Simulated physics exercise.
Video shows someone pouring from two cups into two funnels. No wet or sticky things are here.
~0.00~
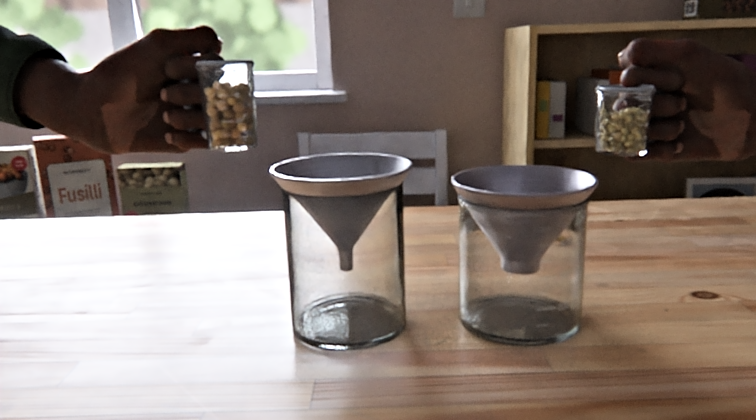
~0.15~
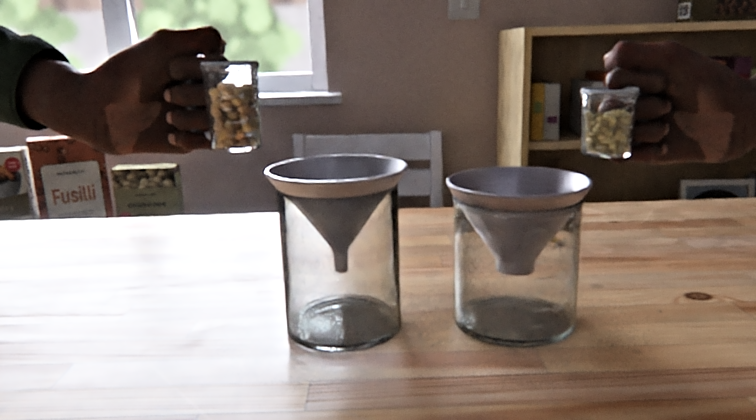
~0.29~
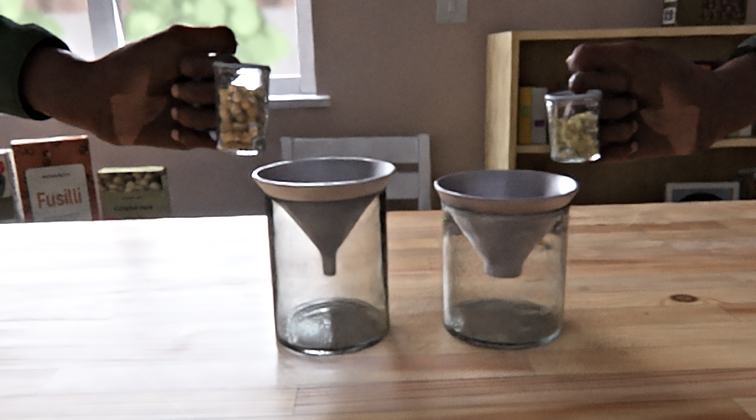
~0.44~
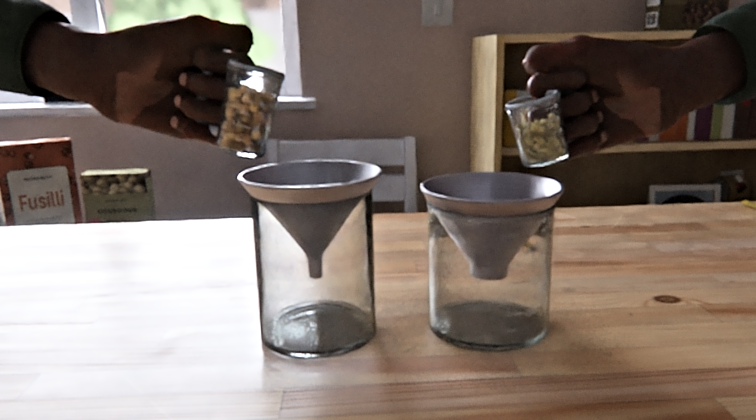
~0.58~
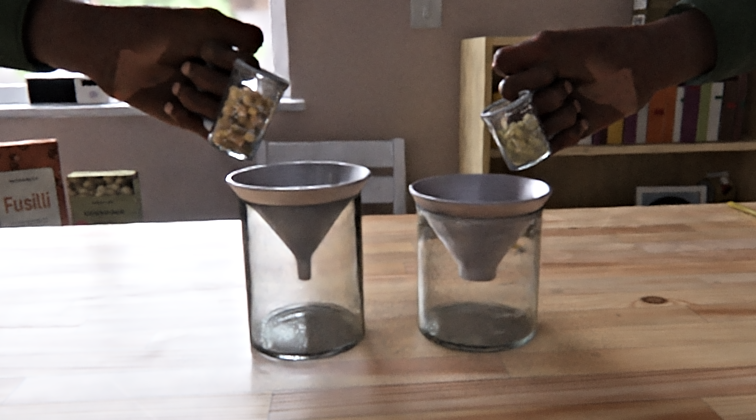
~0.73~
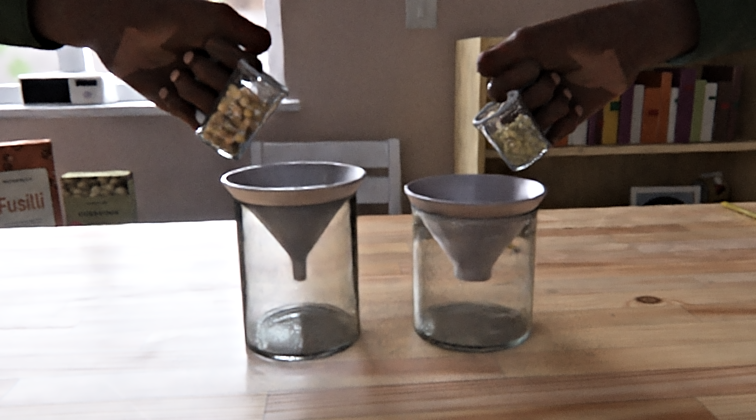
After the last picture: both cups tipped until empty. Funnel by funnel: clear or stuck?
Result: Left funnel: It's going to choke up, right: It's going to flow straight down.
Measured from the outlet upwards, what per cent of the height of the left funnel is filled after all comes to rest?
70 %, roughly.
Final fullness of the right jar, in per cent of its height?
5 %, roughly.
After 1.11 s, left, the whole lot still in the cup; right, the whole lot still in the cup.
After 1.52 s, left, the whole lot still in the cup; right, all but a few still in the cup, only a few in or over the funnel.
After 2.00 s, left, near a quarter still in the cup, the bulk in or over the funnel, only a few down in the jar; right, near a quarter in or over the funnel, the bulk down in the jar.
In the end (2.8 s), left, all but a few stuck in the funnel, only a few down in the jar; right, the whole lot down in the jar.
